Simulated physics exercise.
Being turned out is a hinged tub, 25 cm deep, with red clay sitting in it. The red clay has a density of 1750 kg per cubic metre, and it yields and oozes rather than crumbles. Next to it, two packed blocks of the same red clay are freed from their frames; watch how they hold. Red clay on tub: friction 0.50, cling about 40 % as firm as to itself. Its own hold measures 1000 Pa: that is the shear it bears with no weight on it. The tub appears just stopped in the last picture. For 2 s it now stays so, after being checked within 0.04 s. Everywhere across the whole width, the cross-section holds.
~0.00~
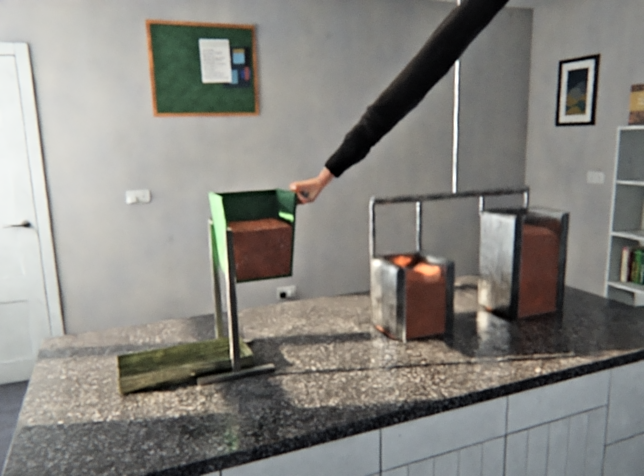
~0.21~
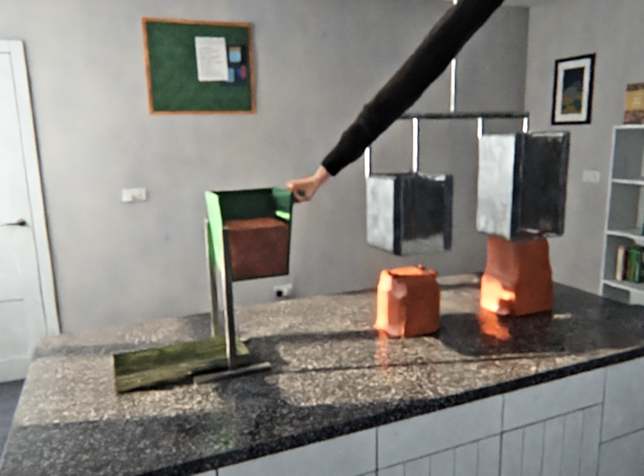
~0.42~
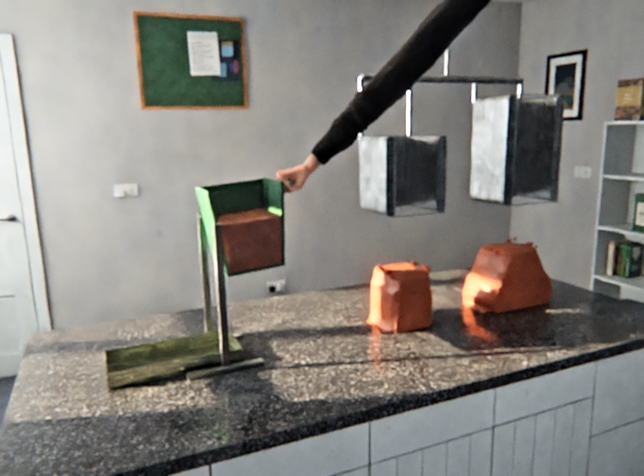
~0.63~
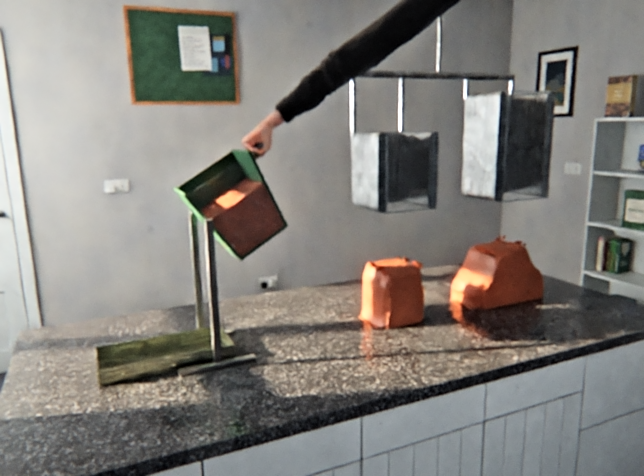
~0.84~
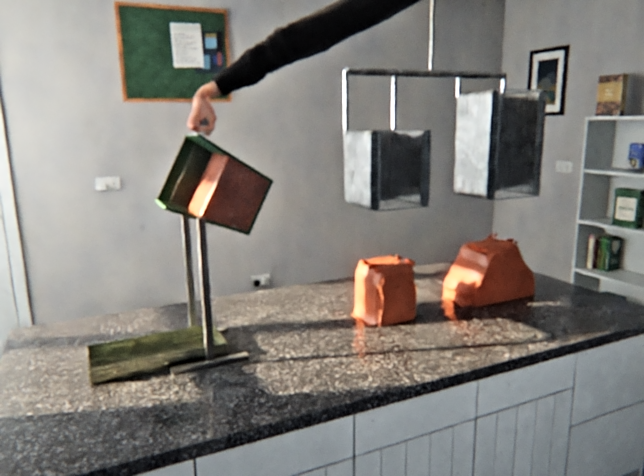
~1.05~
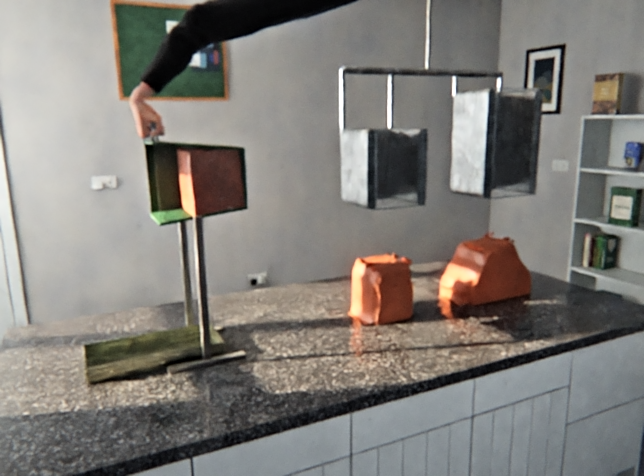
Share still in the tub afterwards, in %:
Around 100 %.
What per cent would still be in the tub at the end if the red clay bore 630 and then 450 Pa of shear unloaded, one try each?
First try roughly 100 per cent, second try roughly 70 per cent.
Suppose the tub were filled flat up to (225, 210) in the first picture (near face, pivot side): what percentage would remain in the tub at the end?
It would come to roughly 100 percent.
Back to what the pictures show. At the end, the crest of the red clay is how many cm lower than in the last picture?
1 cm.
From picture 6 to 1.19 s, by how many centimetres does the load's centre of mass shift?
Distance: About 2 cm.
After 1.19 s, the tub is at 90 degrees and holds 100 %.
After 1.36 s, the tub is at 90 degrees and holds 100 %.
After 1.53 s, the tub is at 90 degrees and holds 100 %.
After 1.70 s, the tub is at 90 degrees and holds 100 %.
After 3.05 s, at the end, the tub is at 90 degrees and holds 100 %.
